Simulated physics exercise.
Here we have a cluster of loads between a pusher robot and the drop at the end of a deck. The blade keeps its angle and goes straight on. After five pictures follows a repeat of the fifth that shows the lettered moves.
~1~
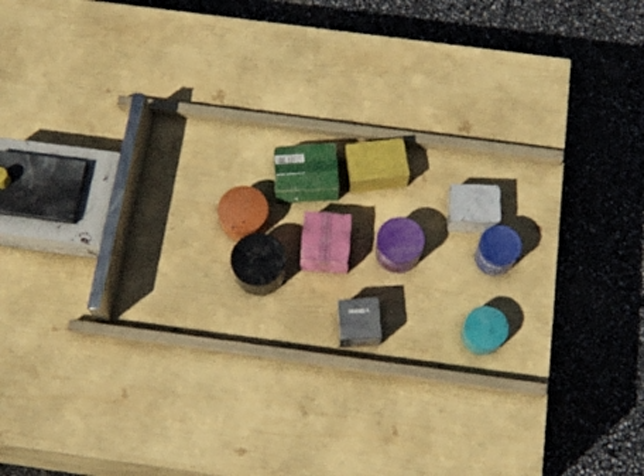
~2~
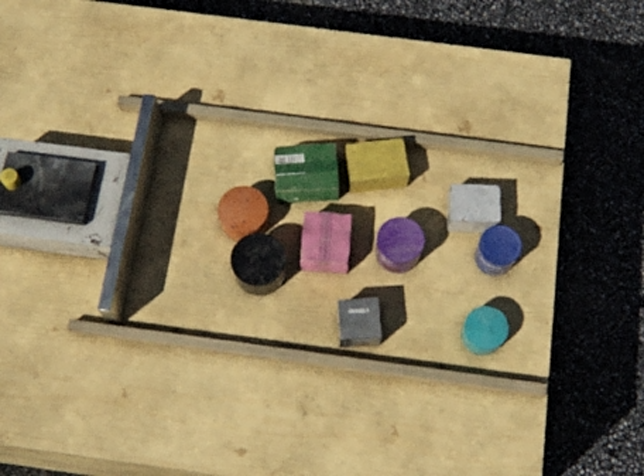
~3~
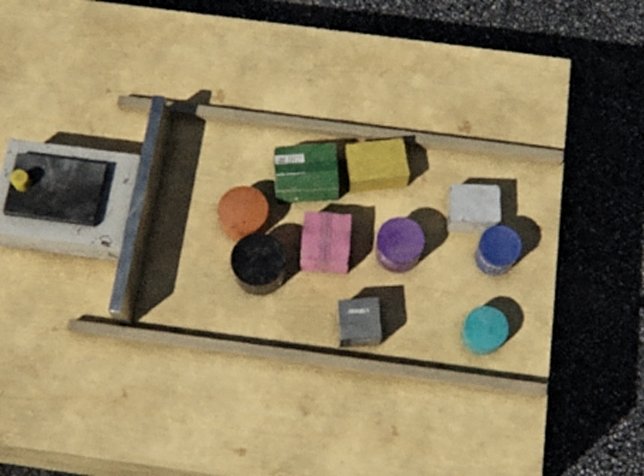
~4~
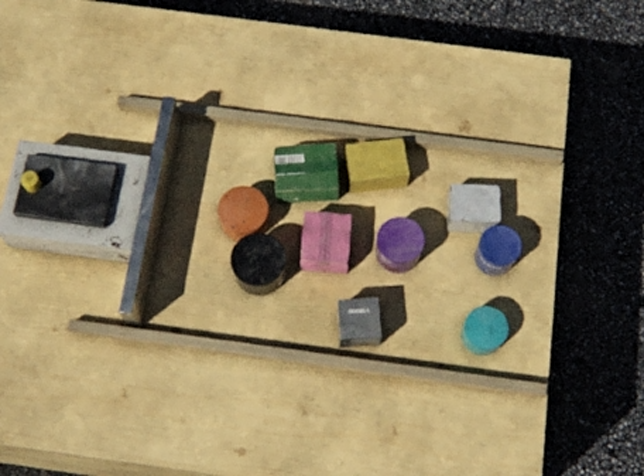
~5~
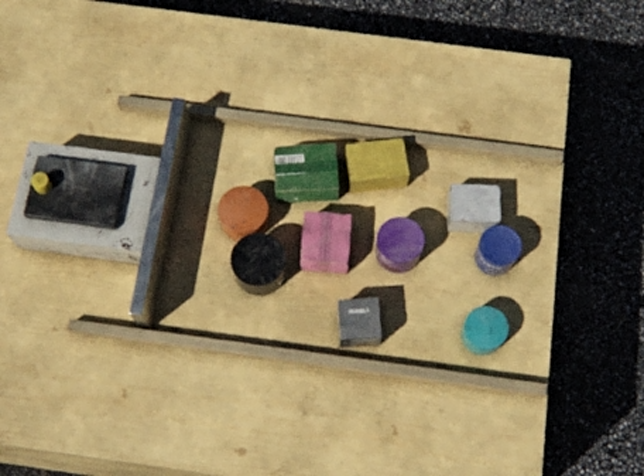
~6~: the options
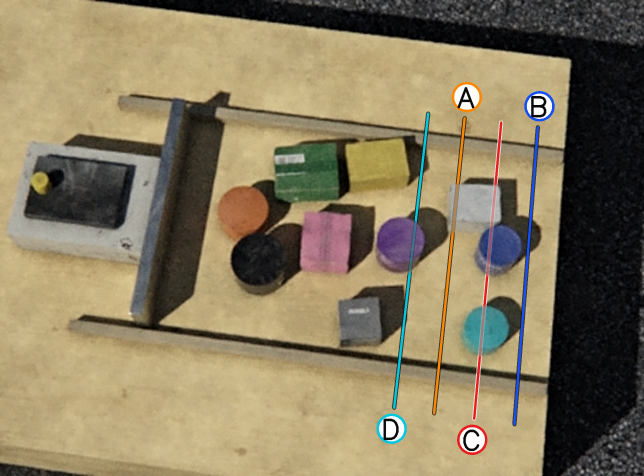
A robot slowly pushes a long bar rightward across the deck toward motionless boxes and canisters.
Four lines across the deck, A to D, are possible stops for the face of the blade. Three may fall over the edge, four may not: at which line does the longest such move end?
It can go as far as A.
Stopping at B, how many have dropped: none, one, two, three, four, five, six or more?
In all, six or more.
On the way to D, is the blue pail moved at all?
Yes.
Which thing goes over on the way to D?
It is the blue pail.
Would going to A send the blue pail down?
Yes.
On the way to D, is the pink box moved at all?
Yes.
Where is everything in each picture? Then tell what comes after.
Pink box (326, 243); turquoise canister (484, 331); grey box (359, 323), in the first frame.
Robot (53, 189); purple pail (399, 246), in the second frame.
Robot (63, 190); black pail (259, 265), in the third frame.
Robot (73, 191); orange canister (244, 214), in the fourth frame.
Robot (83, 193); yellow crate (377, 166); pink box (326, 243); turquoise canister (484, 331), in the fifth frame.
On the marked copy, A at (450, 259); B at (527, 269); C at (488, 264); D at (412, 254).
With A. Early on, robot (189, 206); green parcel (319, 169); black pail (293, 271).
Further on, robot (293, 220); blue pail (540, 252); purple pail (496, 257).
At the end, robot (374, 231); blue pail over the edge; purple pail over the edge; two fallen.
As for the rest, B drops nine; C drops five; D is within the limit but short.
